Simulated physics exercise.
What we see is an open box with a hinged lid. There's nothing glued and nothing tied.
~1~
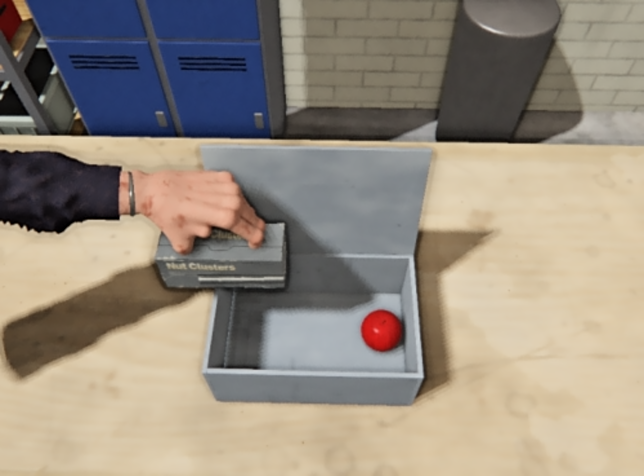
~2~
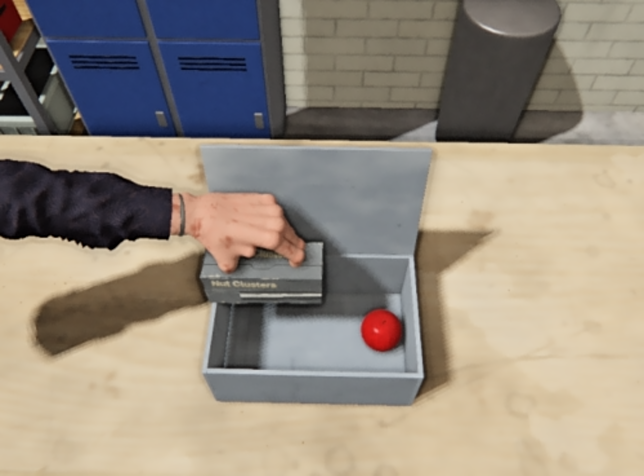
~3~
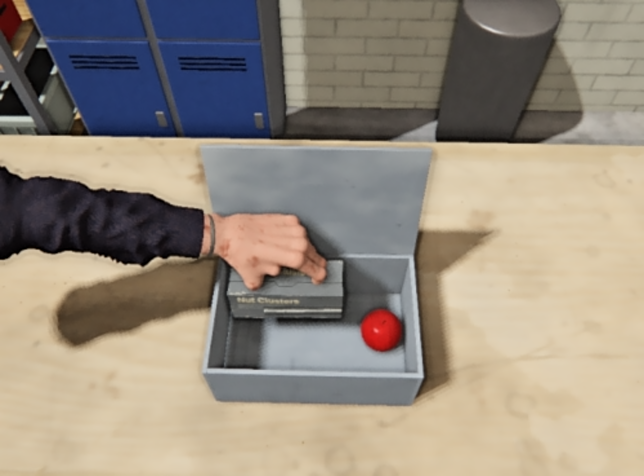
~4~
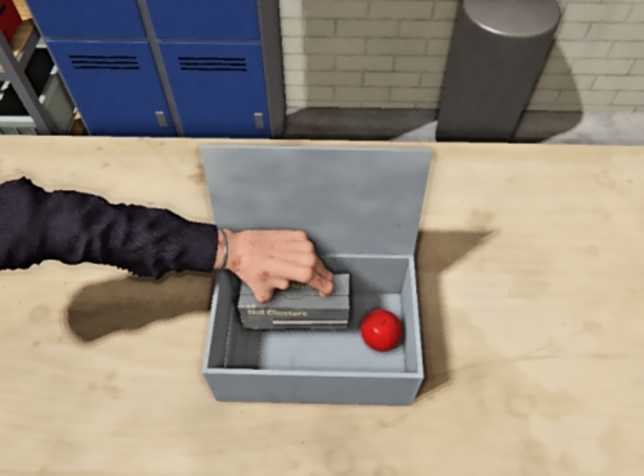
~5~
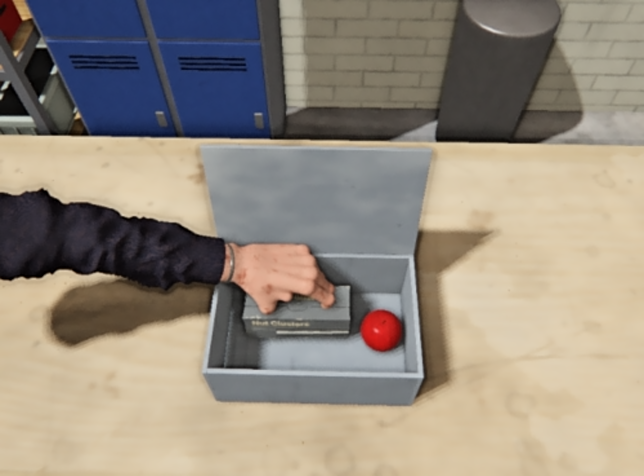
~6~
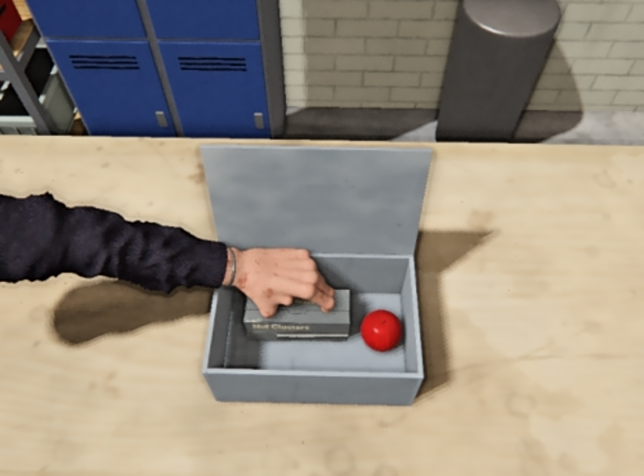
We see a hand holding a grey carton above the left side of an open grey box with a red apple inside; the hand moves right and lowers the carton into the box beside the apple, keeping hold of it.
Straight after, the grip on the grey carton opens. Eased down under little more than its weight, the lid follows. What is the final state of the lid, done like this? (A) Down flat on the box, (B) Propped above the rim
The answer is A.
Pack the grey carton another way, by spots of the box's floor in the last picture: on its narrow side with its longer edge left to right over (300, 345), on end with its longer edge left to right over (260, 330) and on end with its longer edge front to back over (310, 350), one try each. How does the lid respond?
In the first case it closes; in the second case it is held up; in the third case it stays ajar.
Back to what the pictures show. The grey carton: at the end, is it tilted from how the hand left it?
Once everything settles, the grey carton keeps its original angle.
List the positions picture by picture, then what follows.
Coming down; grey carton (225, 256); red apple (382, 331), in the first frame.
Coming down; grey carton (265, 273); red apple (382, 331), in the second frame.
Coming down; grey carton (287, 290); red apple (382, 331), in the third frame.
Coming down; grey carton (295, 302); red apple (382, 331), in the fourth frame.
Coming down; grey carton (298, 313); red apple (382, 331), in the fifth frame.
In place under the hand; grey carton (298, 316); red apple (382, 331), in the sixth frame.
Then, 1.30 s after the last picture, lid 78° above the rim.
Then, 1.70 s after the last picture, lid 41° above the rim.
Then, 1.90 s after the last picture, lid 14° above the rim.
At rest, lid shut; both in place. Seen from the same camera at the end, grey carton near (298, 316).
